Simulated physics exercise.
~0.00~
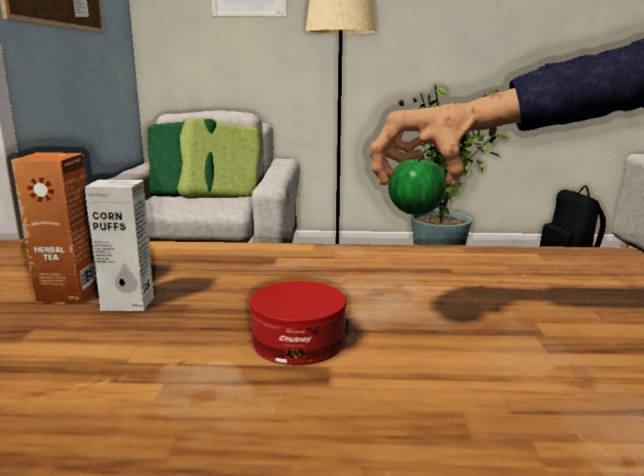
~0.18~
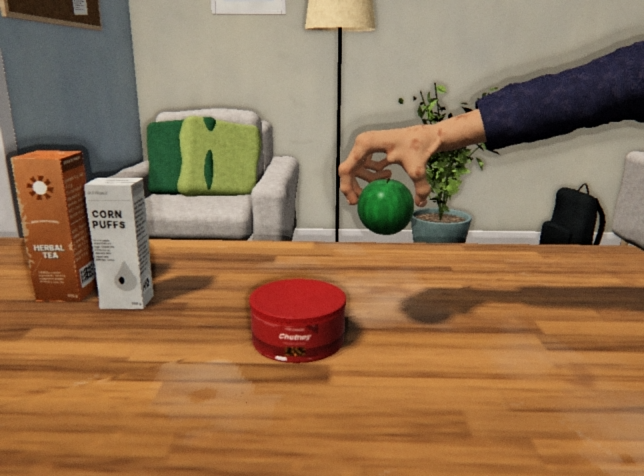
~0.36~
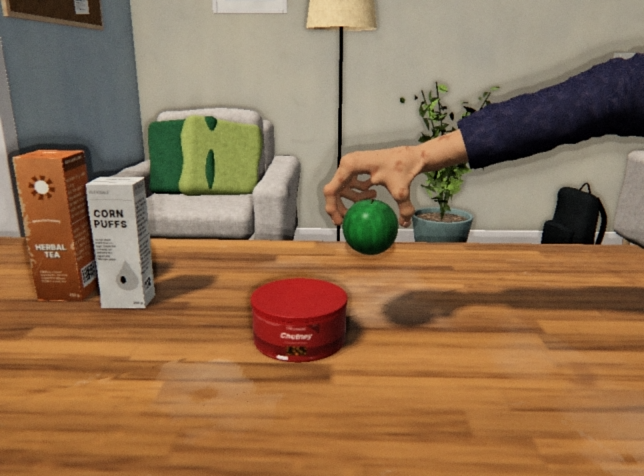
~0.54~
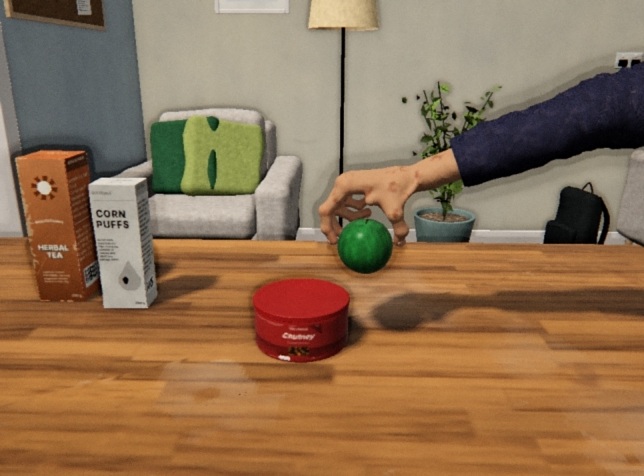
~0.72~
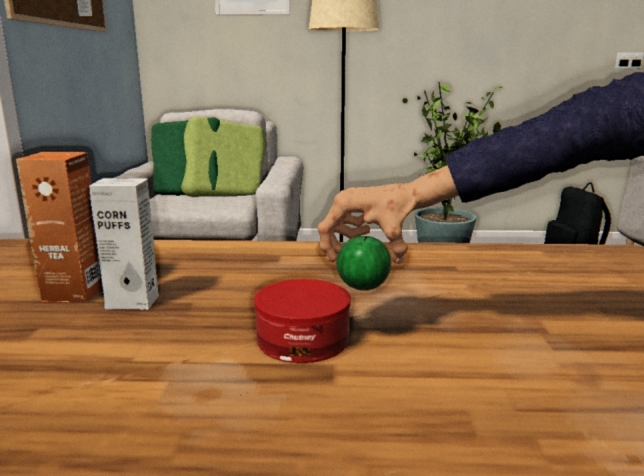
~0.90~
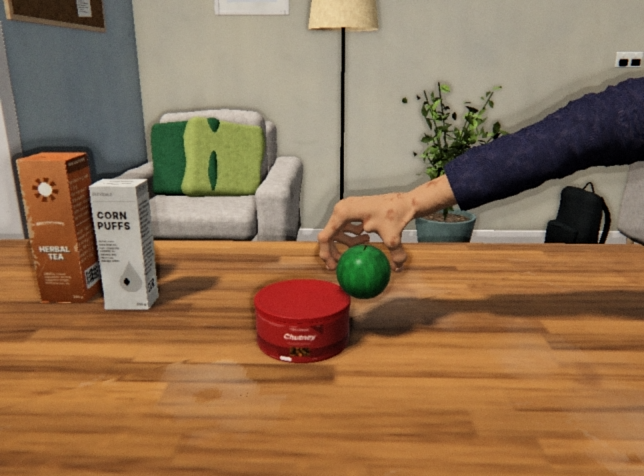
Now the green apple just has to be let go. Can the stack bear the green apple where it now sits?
No.
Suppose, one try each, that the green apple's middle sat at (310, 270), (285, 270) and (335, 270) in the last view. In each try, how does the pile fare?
First, it stays up; second, it keeps its balance; third, it keeps its balance.
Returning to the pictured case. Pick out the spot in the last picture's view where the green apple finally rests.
Roughly at pixel (394, 317).
After 1.10 s, green apple shifted a little near (371, 281).
After 1.20 s, green apple now fallen.
After 1.30 s, nothing new.
In the end (2.0 s), fallen, green apple; the other 3 unmoved. At the end, from the last picture's camera, green apple near (394, 317). The pile loses its balance.
